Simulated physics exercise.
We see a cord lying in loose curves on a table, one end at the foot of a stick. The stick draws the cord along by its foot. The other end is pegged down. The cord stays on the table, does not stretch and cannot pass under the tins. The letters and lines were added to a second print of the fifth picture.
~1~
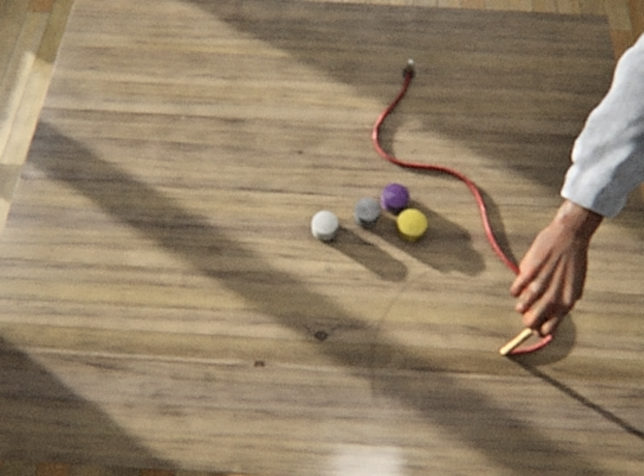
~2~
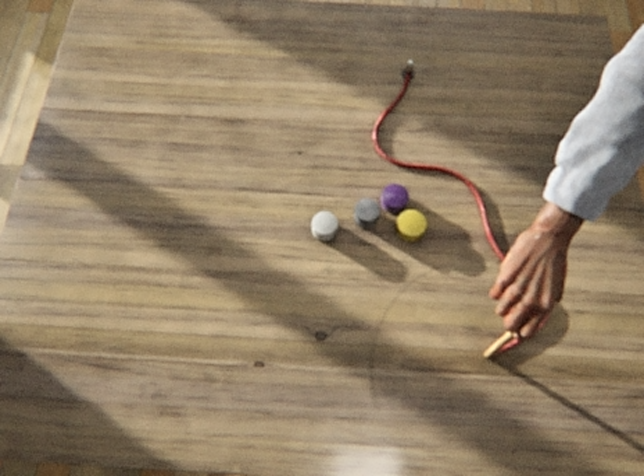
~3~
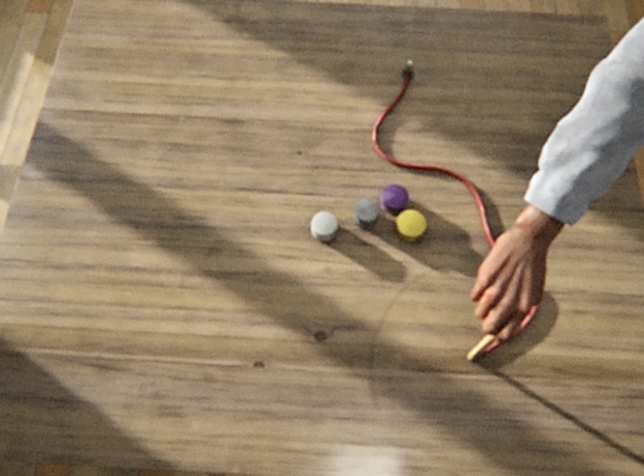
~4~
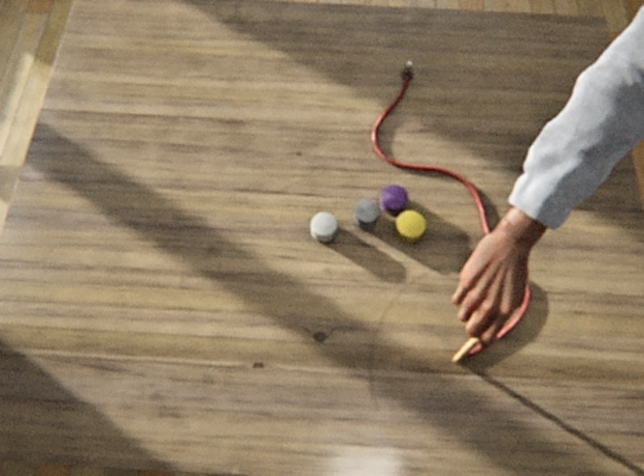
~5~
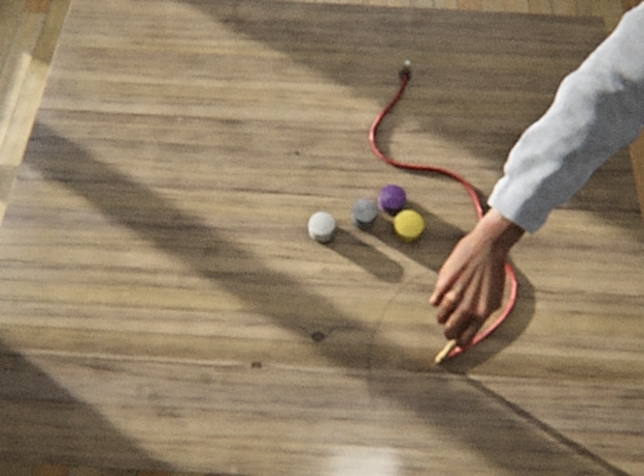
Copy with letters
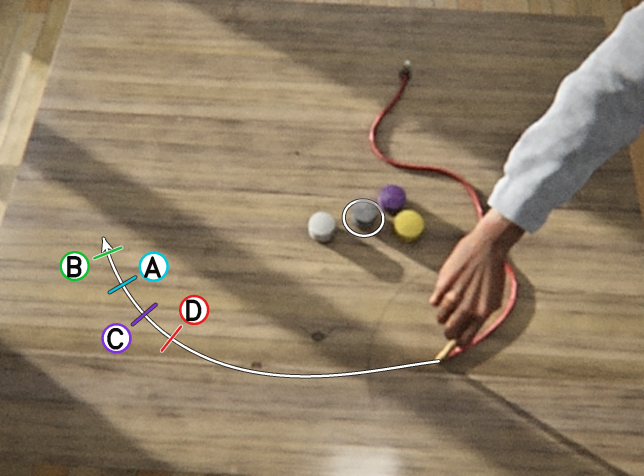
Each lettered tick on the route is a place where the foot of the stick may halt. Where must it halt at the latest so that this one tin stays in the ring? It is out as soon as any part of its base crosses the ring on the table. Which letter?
The farthest safe stop is D.
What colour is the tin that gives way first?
The yellow one.
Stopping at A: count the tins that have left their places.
Three.
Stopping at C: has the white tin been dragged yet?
No.
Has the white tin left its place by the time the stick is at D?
By then, no.
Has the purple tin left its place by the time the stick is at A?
Yes.
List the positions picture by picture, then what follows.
Grey tin (367, 213); purple tin (395, 199); white tin (325, 226), in the first picture.
White tin (325, 227); yellow tin (411, 226), in the second picture.
Peg (409, 69); grey tin (367, 214), in the third picture.
Purple tin (394, 200); white tin (324, 228), in the fourth picture.
Yellow tin (409, 227); peg (407, 70); grey tin (364, 214), in the fifth picture.
On the marked copy, A at (123, 285); B at (108, 253); C at (144, 314); D at (171, 338); the ring at (364, 218); the route from (439, 361) via (226, 365) to (104, 238).
Following D. Soon after the start, foot of the stick (342, 375); grey tin (364, 214).
Later, foot of the stick (246, 371); grey tin (364, 214).
In the end, foot of the stick (172, 339); grey tin (364, 214); yellow tin (394, 224); the grey tin is still in its ring.
As for the rest, A drags the ringed tin to (337, 206); B drags the ringed tin to (327, 201); C drags the ringed tin to (349, 209).
